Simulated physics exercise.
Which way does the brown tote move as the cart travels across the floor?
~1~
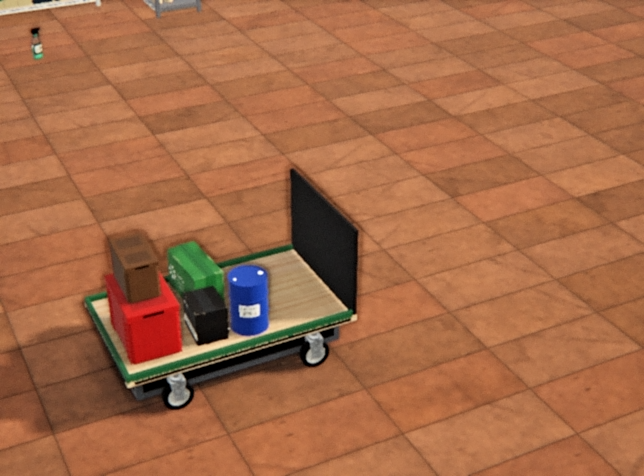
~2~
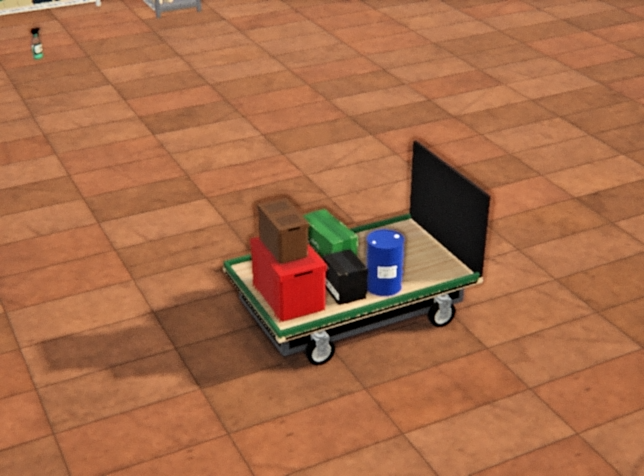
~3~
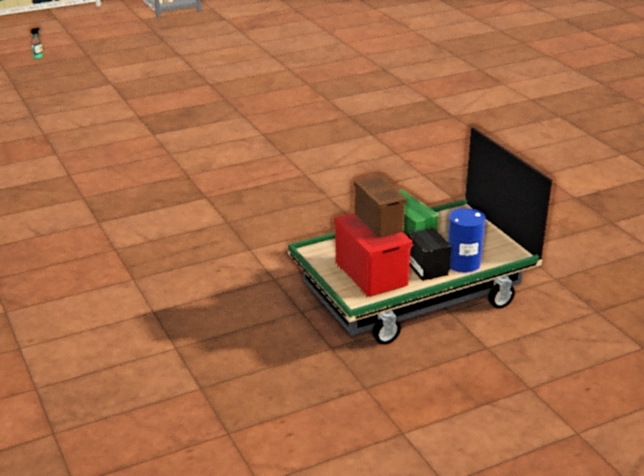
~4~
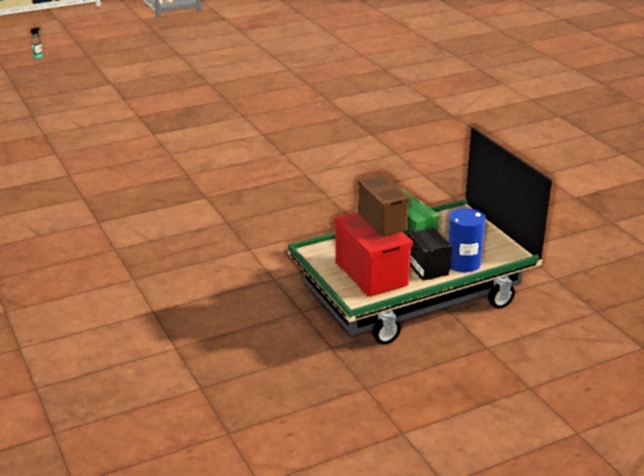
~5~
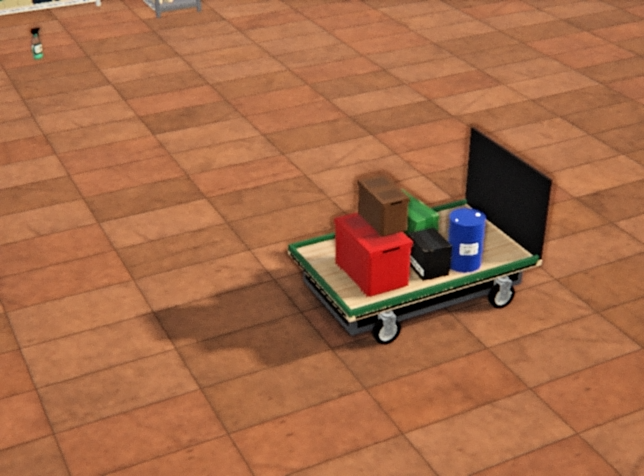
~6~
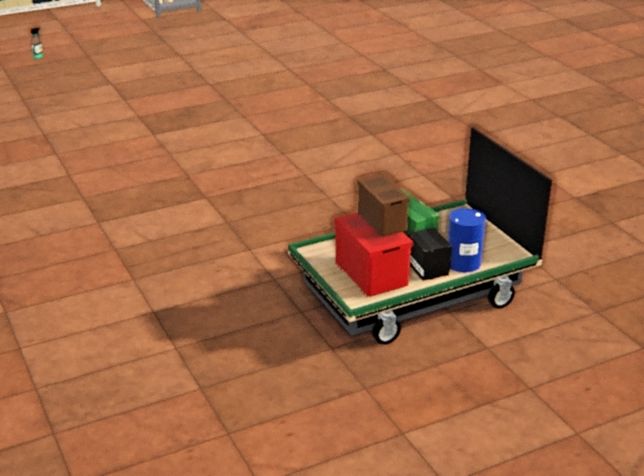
The brown tote moves to the right, riding on top of the red tote as the cart rolls across the tiles.
